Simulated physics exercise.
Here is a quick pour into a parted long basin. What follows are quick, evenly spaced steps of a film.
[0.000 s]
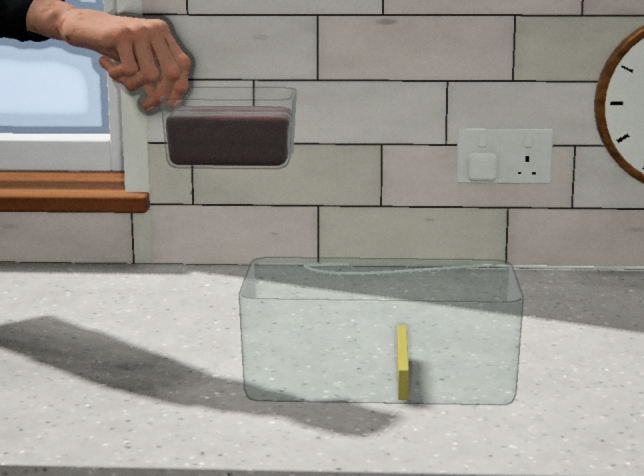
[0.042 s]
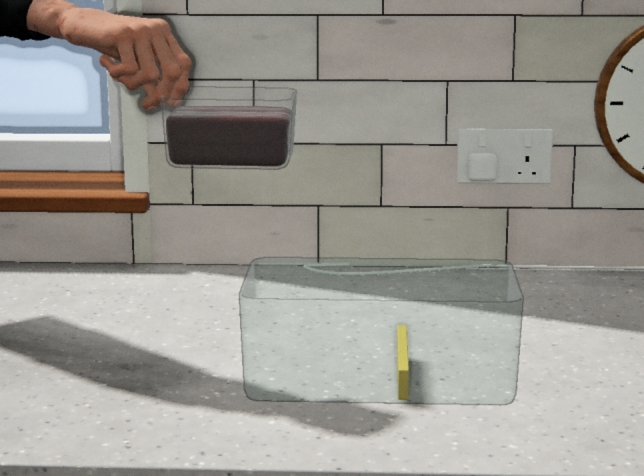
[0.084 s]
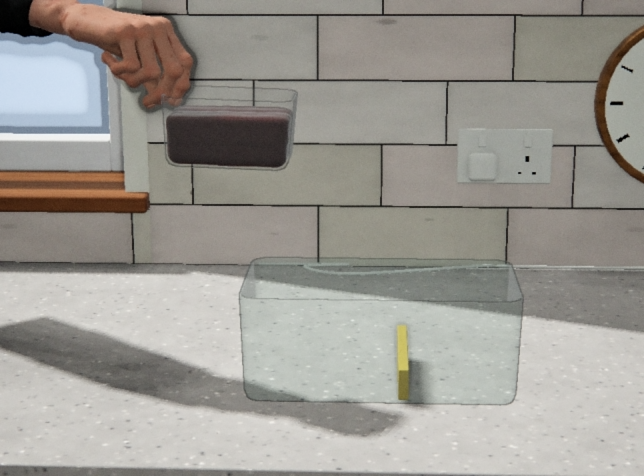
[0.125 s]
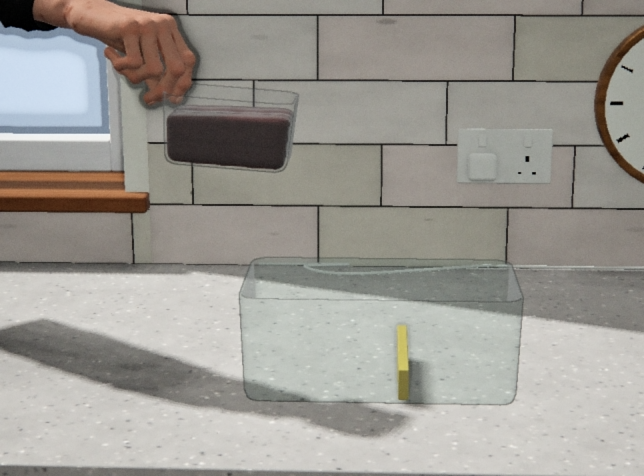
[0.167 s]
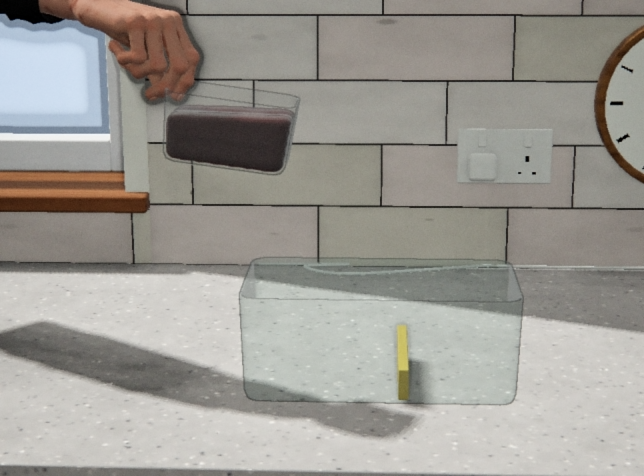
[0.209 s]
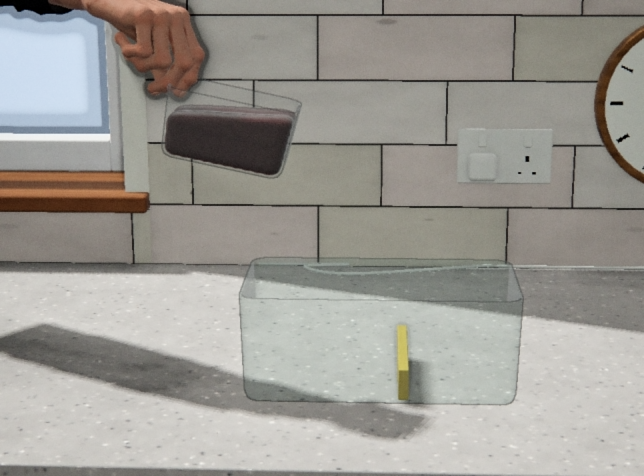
A kitchen worktop is seen from the front by a still camera, with pale brick-shaped tiles behind, a window at left, and a white socket and part of a round clock at right. A long clear basin with a short yellow upright wall inside sits below a hand holding a small clear container of dark liquid. Slowly at first, the hand tilts the container slightly down to the right.
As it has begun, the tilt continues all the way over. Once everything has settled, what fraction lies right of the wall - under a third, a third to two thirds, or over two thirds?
Under a third lies right of the wall.
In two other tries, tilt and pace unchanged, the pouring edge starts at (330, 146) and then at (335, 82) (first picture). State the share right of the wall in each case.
It works out to around 15 % and then around 50 %.
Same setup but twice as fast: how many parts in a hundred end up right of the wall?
About 15 %.
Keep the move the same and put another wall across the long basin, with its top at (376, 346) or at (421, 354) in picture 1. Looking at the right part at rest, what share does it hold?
About 30 per cent, then about 20 per cent.
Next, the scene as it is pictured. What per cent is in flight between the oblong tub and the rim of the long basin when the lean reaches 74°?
Some 40 per cent, I'd say.
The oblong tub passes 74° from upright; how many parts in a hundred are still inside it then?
50 per cent or so.
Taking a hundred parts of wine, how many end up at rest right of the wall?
Near 10 %.
A moment on, the oblong tub is tipped part way and 49 per cent is still to pour, 9 is left of the wall and 0 right of it.
Next, the oblong tub is tipped right over and 7 per cent is still to pour, 79 is left of the wall and 4 right of it.
Then the oblong tub is tipped right over and 0 per cent is still to pour, 91 is left of the wall and 8 right of it.
Later the oblong tub is tipped right over and 0 per cent is still to pour, 91 is left of the wall and 8 right of it.
In the end 91 per cent lies left of the wall, 8 right of it and 1 outside.
